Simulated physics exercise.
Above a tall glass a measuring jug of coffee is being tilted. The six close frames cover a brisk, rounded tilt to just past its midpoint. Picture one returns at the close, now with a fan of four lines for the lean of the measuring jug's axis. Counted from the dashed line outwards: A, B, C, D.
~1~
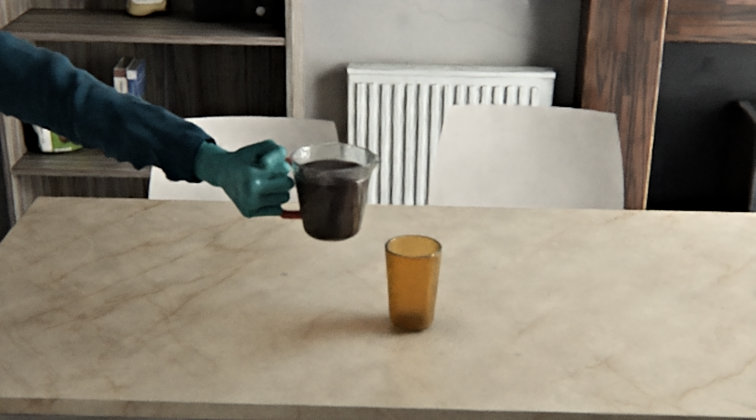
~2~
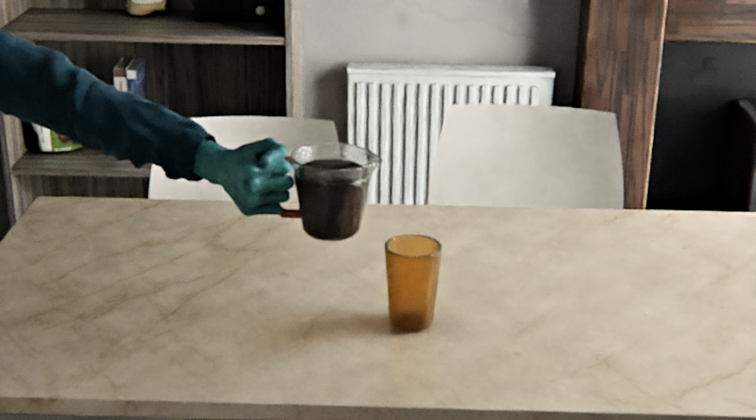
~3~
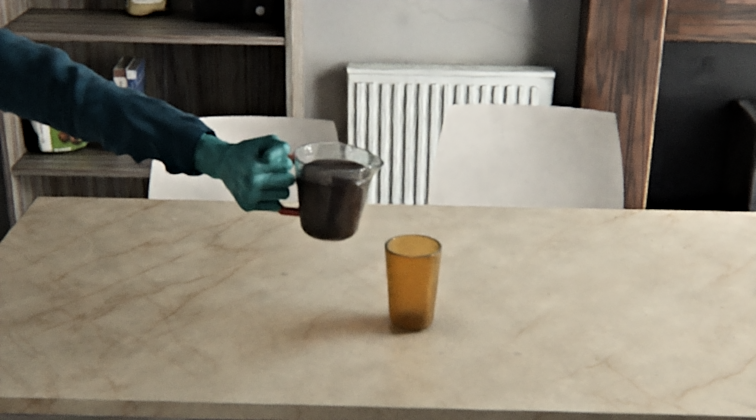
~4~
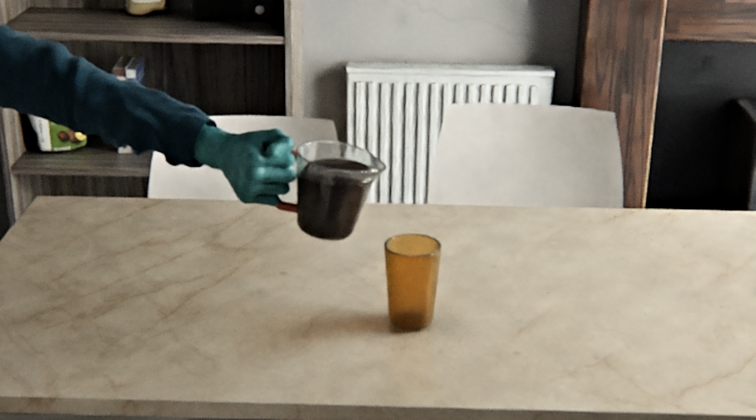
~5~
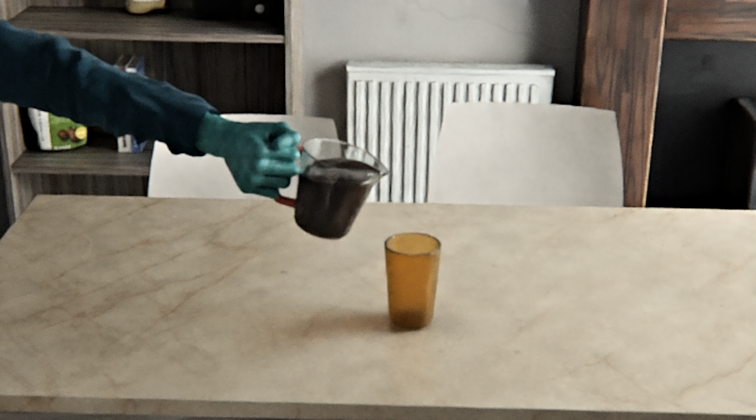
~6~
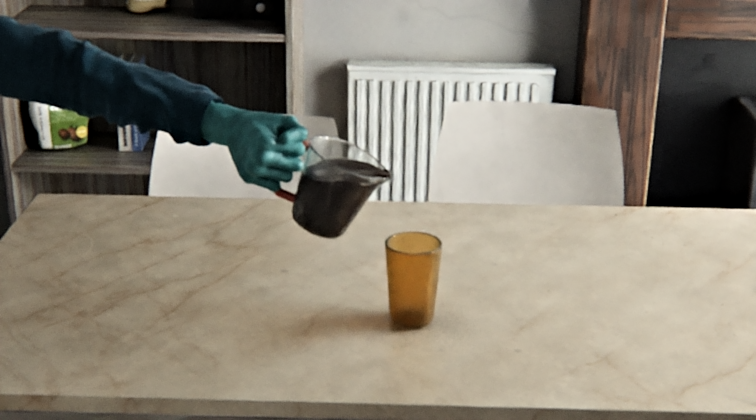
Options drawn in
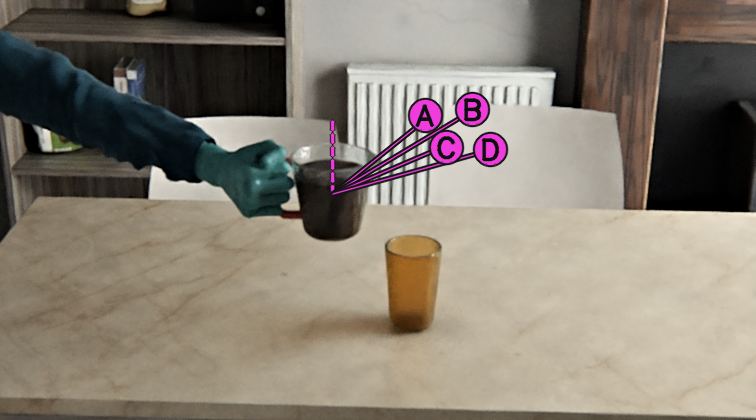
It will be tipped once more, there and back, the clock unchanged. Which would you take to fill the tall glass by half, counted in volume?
Line A.
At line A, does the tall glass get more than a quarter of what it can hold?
Yes.
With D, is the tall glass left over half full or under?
Over half.
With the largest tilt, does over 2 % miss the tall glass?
Yes, it does.
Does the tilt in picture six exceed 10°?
Yes, it does.
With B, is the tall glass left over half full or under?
Over.
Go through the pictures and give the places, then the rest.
Upright, lip at (380, 160); rim of the tall glass round (414, 246); nothing has left yet.
Upright, lip at (380, 160); nothing has left yet.
Tipped about 5°, lip at (383, 163); nothing has left yet.
Tipped about 10°, lip at (385, 167); nothing has left yet.
Tipped about 16°, lip at (388, 172); nothing has left yet.
Tipped about 23°, lip at (390, 177); nothing has left yet.
On the marked copy, A at (414, 128); B at (458, 119); C at (429, 152); D at (474, 154).
With A, the tall glass ends with about 49 % of what it can hold.
With B, the tall glass ends with about 68 % of what it can hold.
With C, the tall glass ends with about 87 % of what it can hold.
With D, the tall glass ends with about 92 % of what it can hold; 11 % of the coffee is spilt.
